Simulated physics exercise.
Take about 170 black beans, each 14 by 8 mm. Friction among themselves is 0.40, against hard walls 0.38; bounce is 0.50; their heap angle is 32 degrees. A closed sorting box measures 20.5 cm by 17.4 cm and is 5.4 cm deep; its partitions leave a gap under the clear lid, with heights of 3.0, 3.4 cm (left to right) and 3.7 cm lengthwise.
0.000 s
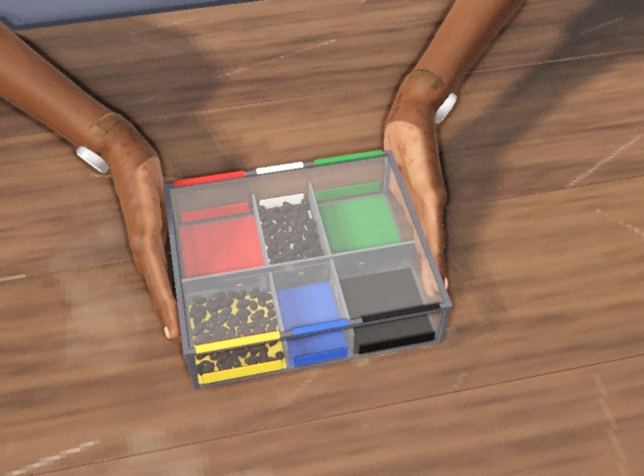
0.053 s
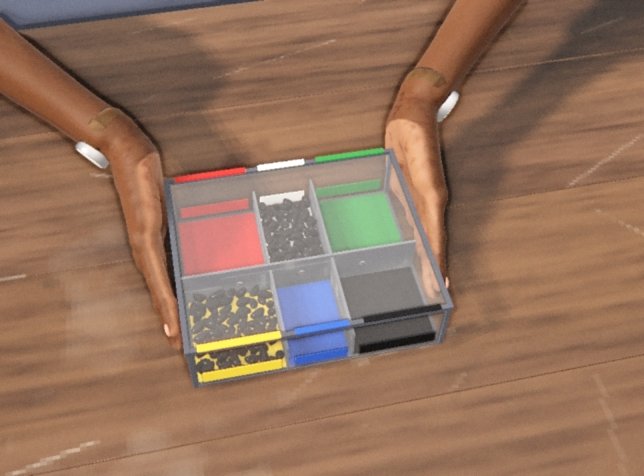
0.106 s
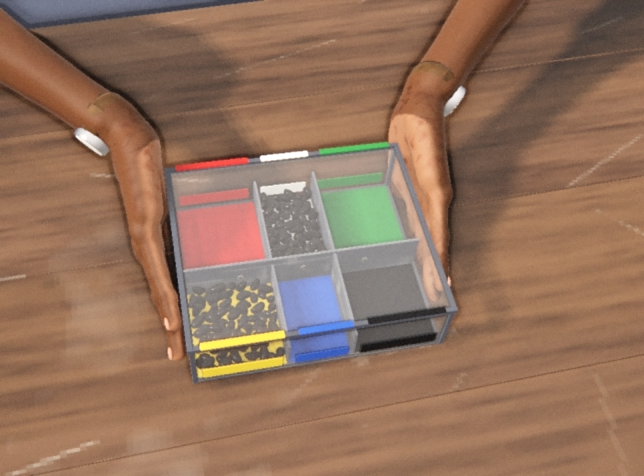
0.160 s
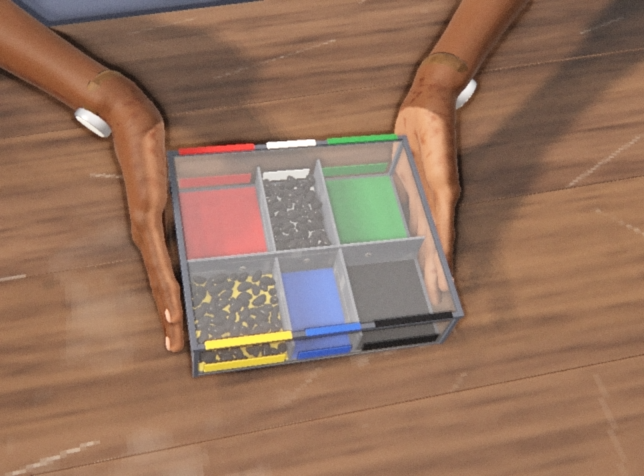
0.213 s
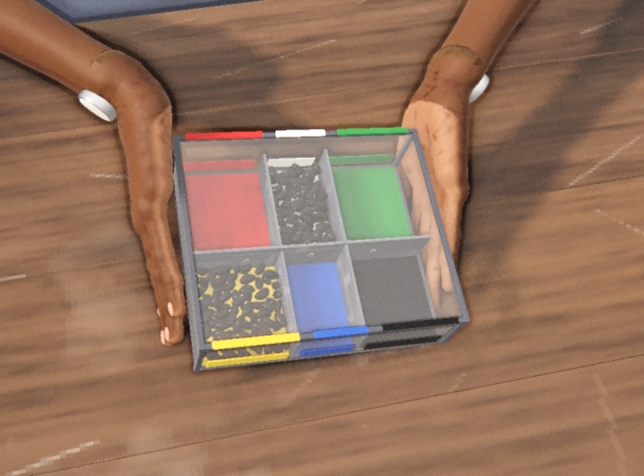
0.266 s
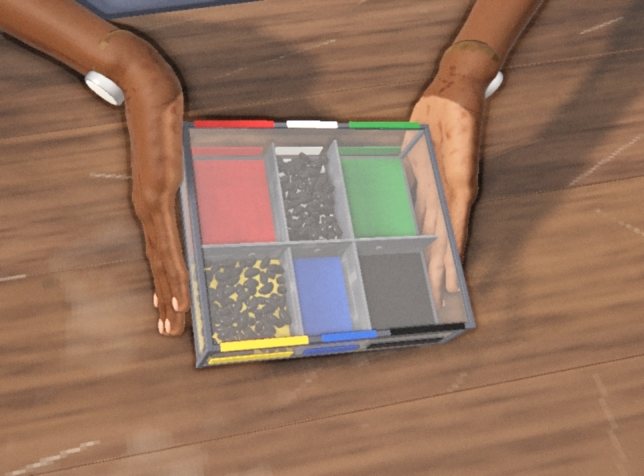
Two hands slowly tilt a clear-lidded, divided box of black beans on a wooden table.
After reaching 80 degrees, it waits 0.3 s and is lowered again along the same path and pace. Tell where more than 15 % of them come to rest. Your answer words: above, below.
Red - below; blue - below; green - below; yellow - above; white - above; black - above.
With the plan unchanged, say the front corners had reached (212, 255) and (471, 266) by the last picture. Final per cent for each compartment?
Final shares: Red 0%, blue 0%, green 45%, yellow 20%, white 30%, black 0%.
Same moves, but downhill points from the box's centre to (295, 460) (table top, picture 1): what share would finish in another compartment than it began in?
Around 25 percent of them.
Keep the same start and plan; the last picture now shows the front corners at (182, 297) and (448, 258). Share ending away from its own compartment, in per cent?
My guess is close to 15 per cent.
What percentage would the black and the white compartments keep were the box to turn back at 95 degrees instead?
Black 50 %, white 10 %.
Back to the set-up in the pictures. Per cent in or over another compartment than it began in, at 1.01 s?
30 percent.
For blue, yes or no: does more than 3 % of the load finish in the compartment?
Blue: It does.
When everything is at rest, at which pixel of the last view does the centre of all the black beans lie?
Est. centre at rest: (316, 328) px.
After 1.01 s, tilt 80 degrees; blue 10 %, yellow 40 %, white 30 %, black 20 %.
After 1.50 s, tilt 41 degrees; blue 5 %, yellow 35 %, white 25 %, black 30 %.
After 2.06 s, tilt 0 degrees; blue 5 %, yellow 35 %, white 25 %, black 30 %.
At rest (2.5 s), red 0 %, blue 5 %, green 0 %, yellow 35 %, white 25 %, black 30 %.
